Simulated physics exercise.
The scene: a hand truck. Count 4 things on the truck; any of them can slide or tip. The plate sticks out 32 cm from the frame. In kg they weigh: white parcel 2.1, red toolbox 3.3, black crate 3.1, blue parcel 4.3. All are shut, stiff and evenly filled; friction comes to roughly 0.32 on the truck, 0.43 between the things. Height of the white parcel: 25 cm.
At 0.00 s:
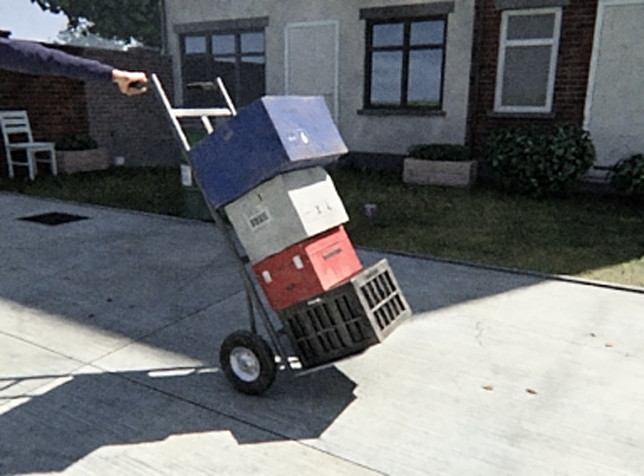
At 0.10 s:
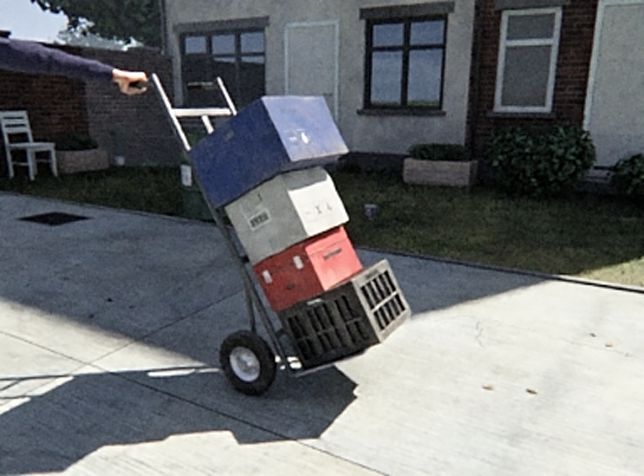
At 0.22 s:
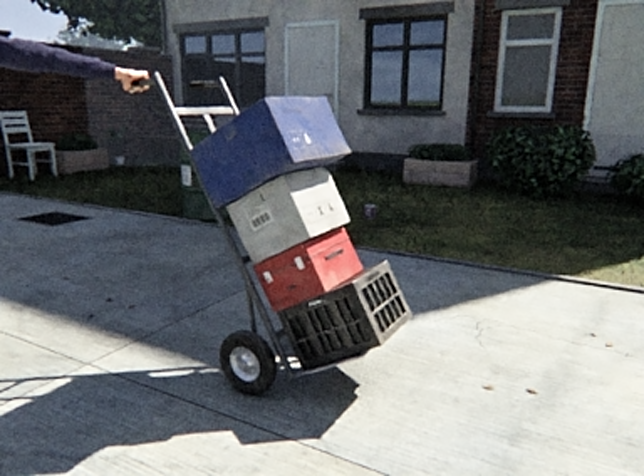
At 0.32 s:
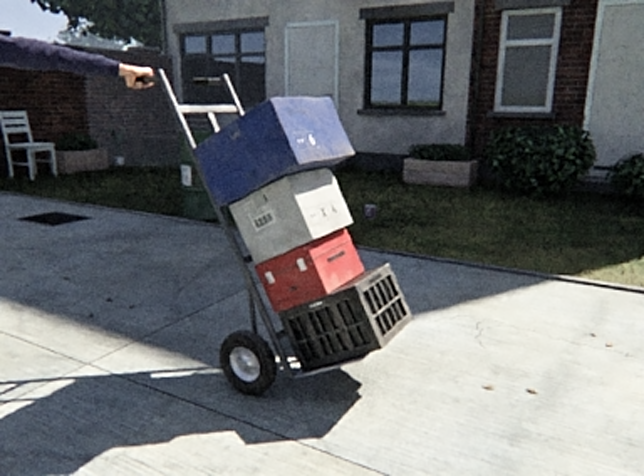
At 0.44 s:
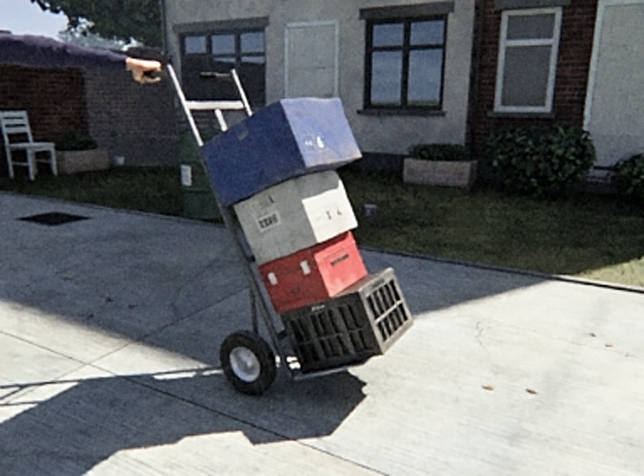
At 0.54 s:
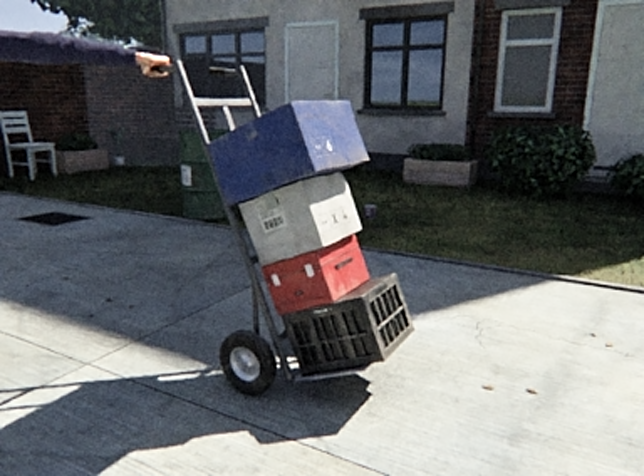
At the start, a hand on the left holds the handle of a hand truck leaning back to the left, stacked with a black crate, red toolbox, white parcel and blue parcel. The fingers then come away from the handle, and the loaded truck tilts slightly rightward toward upright, its wheels staying in place.
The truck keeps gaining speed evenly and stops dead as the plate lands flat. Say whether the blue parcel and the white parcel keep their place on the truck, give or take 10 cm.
The blue parcel ends elsewhere, the white parcel ends elsewhere.
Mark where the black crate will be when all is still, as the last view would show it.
At about (355, 355).
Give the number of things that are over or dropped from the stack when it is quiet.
That comes to 2.
By 1.24 s, truck upright; blue parcel rocked 11° off its seat near (379, 178); white parcel rocked 11° off its seat near (354, 240).
By 1.84 s, truck upright; blue parcel now dropped from the stack; white parcel rocked 55° off its seat near (386, 242).
By 2.04 s, truck upright; white parcel now dropped from the stack.
When it is over (2.5 s), dropped from the stack, white parcel and blue parcel; the other 2 within 10 cm of the start. In the last view, blue parcel near (508, 371), white parcel near (434, 316).
